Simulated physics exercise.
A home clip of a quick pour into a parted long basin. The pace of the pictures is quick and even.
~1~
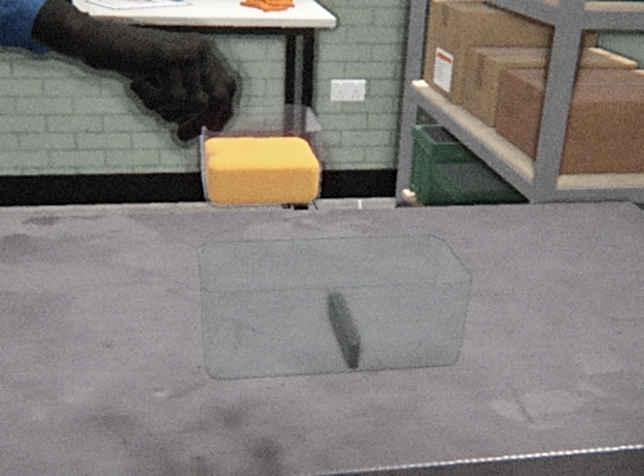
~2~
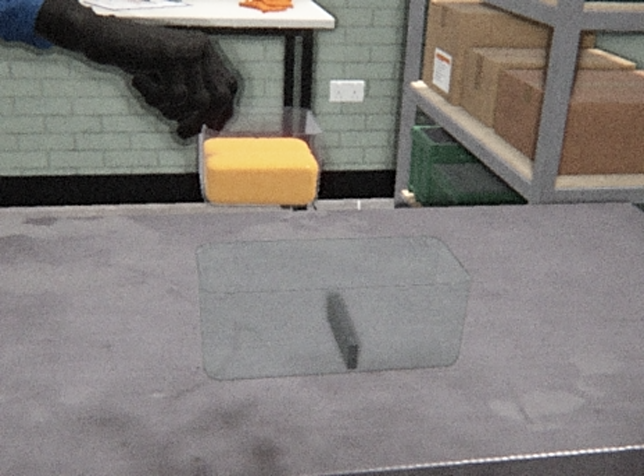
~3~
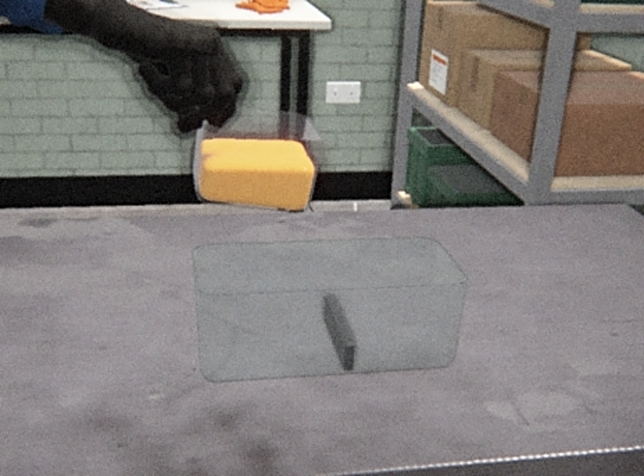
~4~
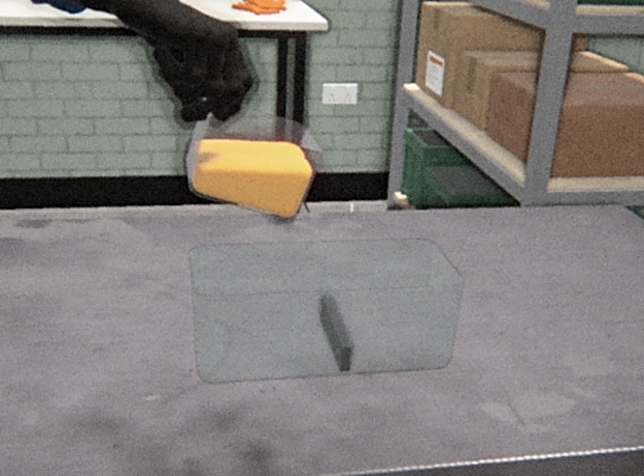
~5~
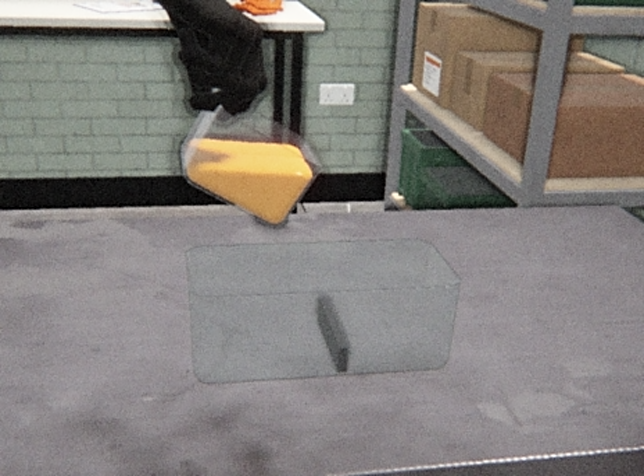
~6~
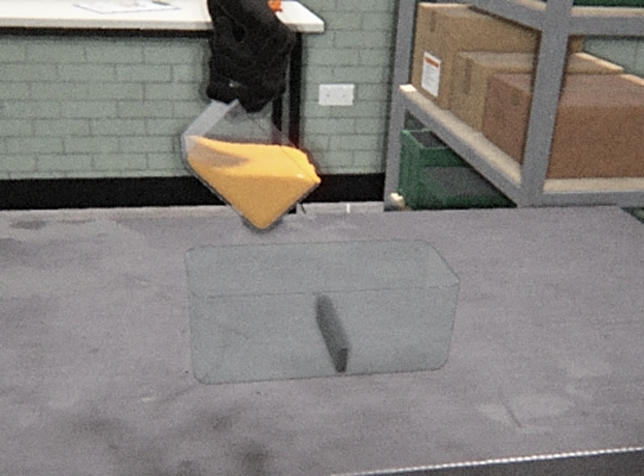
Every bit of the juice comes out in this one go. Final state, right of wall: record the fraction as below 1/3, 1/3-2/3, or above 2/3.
Recorded: 1/3-2/3.
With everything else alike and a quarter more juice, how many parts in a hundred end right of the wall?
Close to 55 per cent, more or less.
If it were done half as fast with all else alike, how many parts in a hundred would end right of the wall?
About 65 %.
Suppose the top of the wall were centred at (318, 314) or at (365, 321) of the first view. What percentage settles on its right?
Record: Case 1 near 90 %, case 2 near 20 %.
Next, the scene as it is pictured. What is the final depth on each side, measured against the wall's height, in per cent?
On the left it sits near 40, while on the right it sits near 50.
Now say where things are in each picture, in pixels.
The first picture shows tilt 0°; pouring edge (316, 120); surface from (205, 151) to (312, 150); the long basin's rim runs from (200, 268) to (457, 259); the wall's top is at (344, 319).
The second picture shows tilt 2°; pouring edge (316, 123); surface from (204, 152) to (311, 151).
The third picture shows tilt 8°; pouring edge (315, 130); surface from (200, 153) to (308, 153).
The fourth picture shows tilt 18°; pouring edge (315, 141); surface from (194, 153) to (305, 156).
The fifth picture shows tilt 31°; pouring edge (313, 156); surface from (187, 151) to (306, 158).
The sixth picture shows tilt 45°; pouring edge (310, 172); surface from (186, 148) to (311, 161); 1 per cent is over the edge.
A moment on, the tilt is 99° and 30 per cent is still to pour, 3 is left of the wall and 32 right of it.
Next, the tilt is 107° and 8 per cent is still to pour, 27 is left of the wall and 55 right of it.
Then the tilt is 107° and 0 per cent is still to pour, 44 is left of the wall and 52 right of it.
Later the tilt is 107° and 0 per cent is still to pour, 47 is left of the wall and 52 right of it.
In the end 47 per cent lies left of the wall, 52 right of it and 1 outside.
